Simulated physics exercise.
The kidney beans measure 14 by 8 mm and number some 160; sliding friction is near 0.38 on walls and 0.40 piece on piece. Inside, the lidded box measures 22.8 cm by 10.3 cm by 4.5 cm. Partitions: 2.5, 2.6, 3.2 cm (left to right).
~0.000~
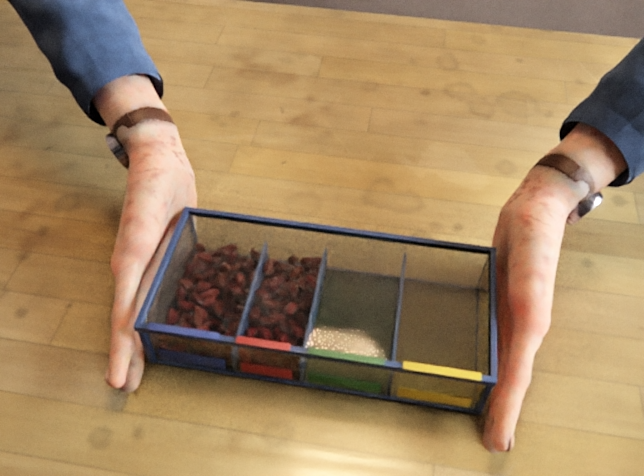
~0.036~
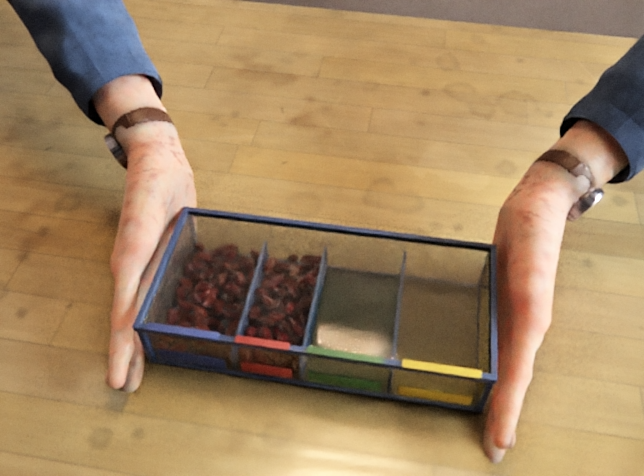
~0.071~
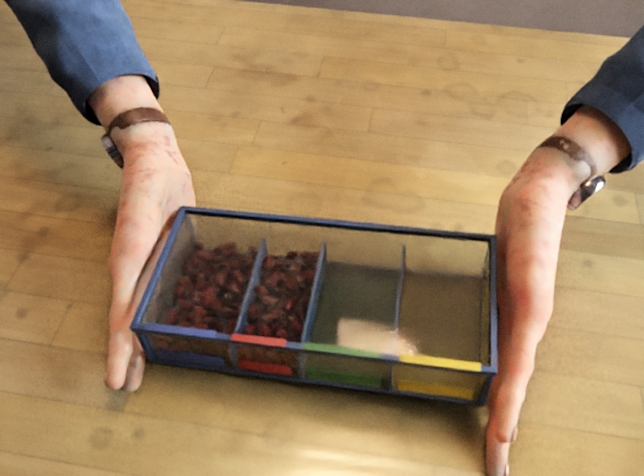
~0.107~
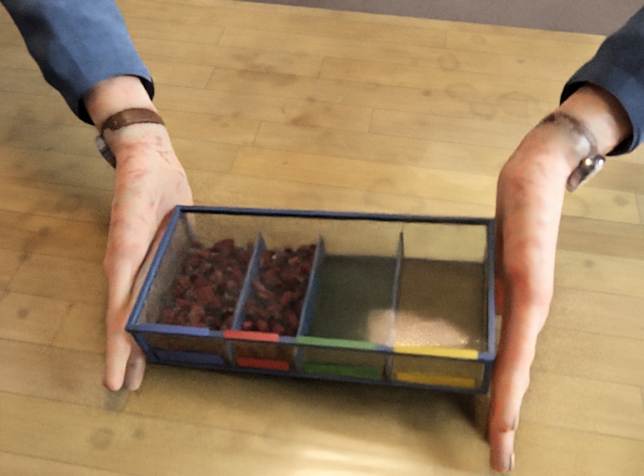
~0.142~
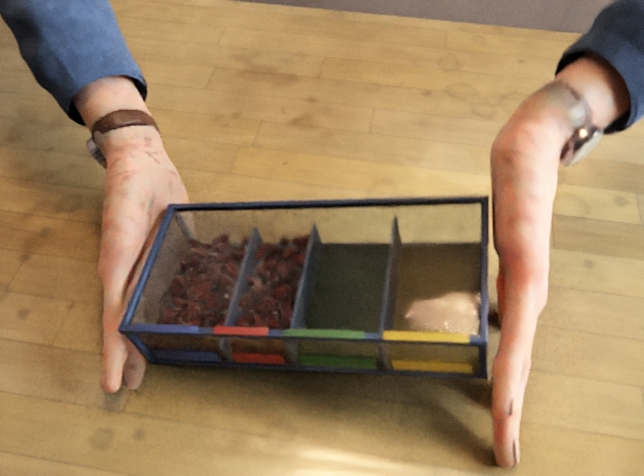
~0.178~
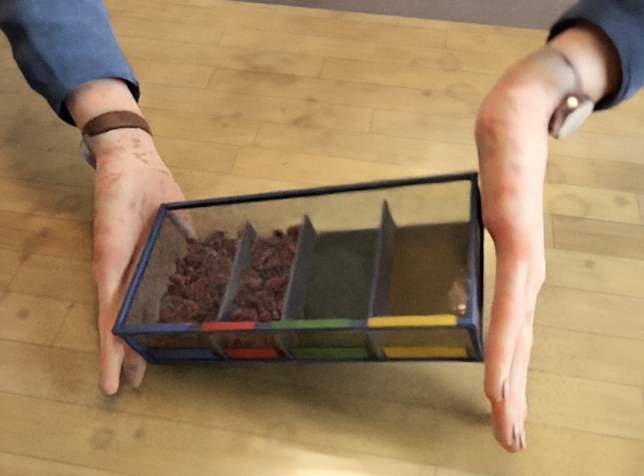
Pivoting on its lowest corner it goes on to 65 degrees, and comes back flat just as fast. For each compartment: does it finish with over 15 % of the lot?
Red compartment: Above; blue compartment: Above; green compartment: Below; yellow compartment: Below.
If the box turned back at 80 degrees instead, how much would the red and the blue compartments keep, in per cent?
In that case red 25, blue 75.
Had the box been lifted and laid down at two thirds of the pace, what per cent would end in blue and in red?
In that case blue 60, red 40.
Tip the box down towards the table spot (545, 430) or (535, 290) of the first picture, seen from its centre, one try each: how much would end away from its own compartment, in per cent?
Some 35 and 35 per cent.
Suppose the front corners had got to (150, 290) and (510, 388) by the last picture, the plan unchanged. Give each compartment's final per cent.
Red 45; blue 35; green 15; yellow 0.
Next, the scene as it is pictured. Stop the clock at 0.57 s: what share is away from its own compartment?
About 0 per cent.
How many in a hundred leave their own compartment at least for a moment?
About 5 per cent.
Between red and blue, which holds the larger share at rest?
The blue one has more.
Then, at 0.57 s, tilt 64 degrees; red 40 %, blue 60 %.
Then, at 0.83 s, tilt 25 degrees; red 35 %, blue 65 %.
Then, at 1.20 s, tilt 0 degrees; red 35 %, blue 65 %.
At rest (1.5 s), red 35 %, blue 65 %, green 0 %, yellow 0 %.
